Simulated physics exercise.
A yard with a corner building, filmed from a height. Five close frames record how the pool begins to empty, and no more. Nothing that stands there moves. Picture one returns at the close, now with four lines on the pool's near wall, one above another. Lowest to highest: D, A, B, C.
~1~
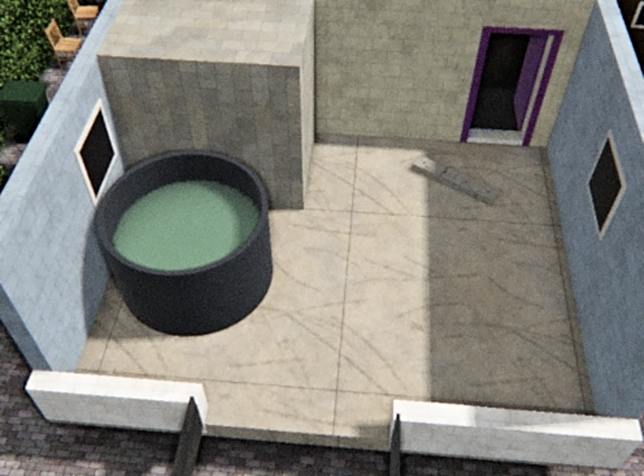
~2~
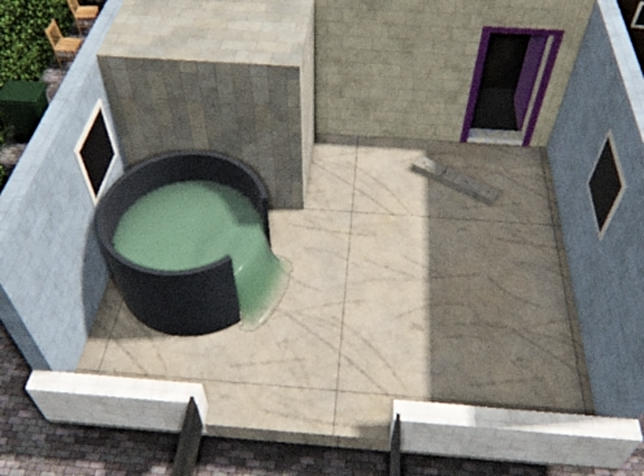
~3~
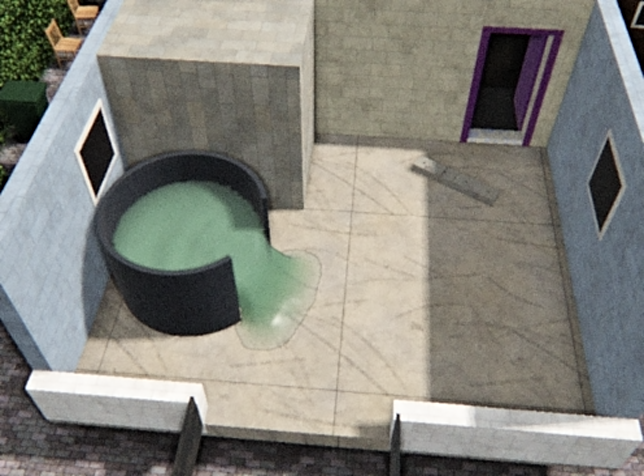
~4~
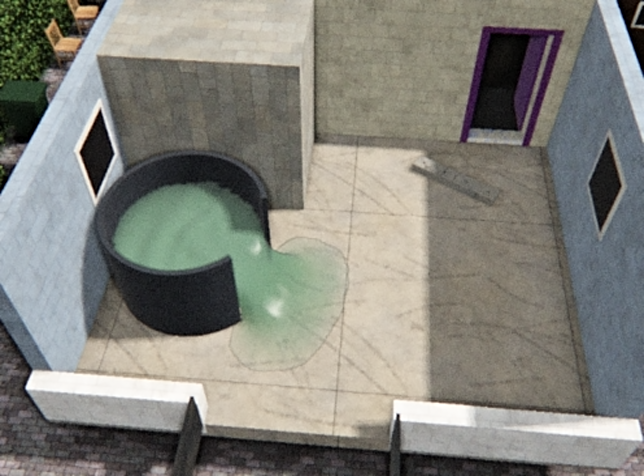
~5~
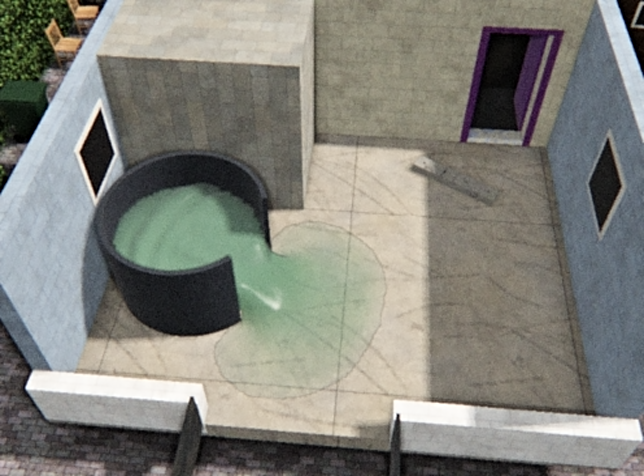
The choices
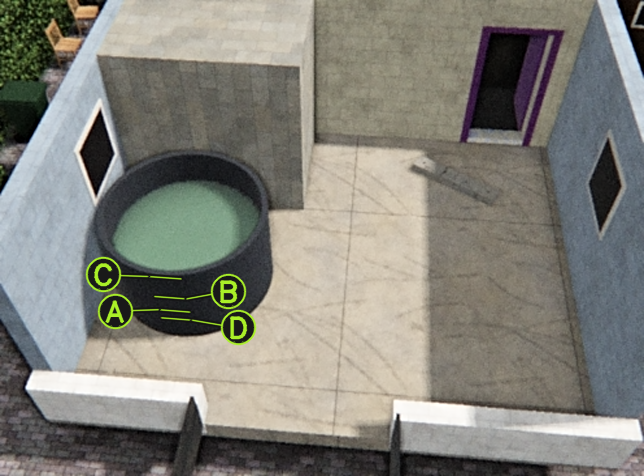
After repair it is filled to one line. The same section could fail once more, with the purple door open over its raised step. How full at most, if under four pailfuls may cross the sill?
Choose A.
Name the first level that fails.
That is level B.
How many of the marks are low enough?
Two of the four.
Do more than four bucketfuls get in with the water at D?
No.
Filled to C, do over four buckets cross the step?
Yes.
On the marked copy, A at (174, 310); B at (170, 297); C at (164, 277); D at (176, 319); from the bottom up D, A, B, C.
With A, a bucket or two gets in.
With B, about 12 bucketfuls get in.
With C, dozens of bucketfuls pour in.
With D, nothing gets over.
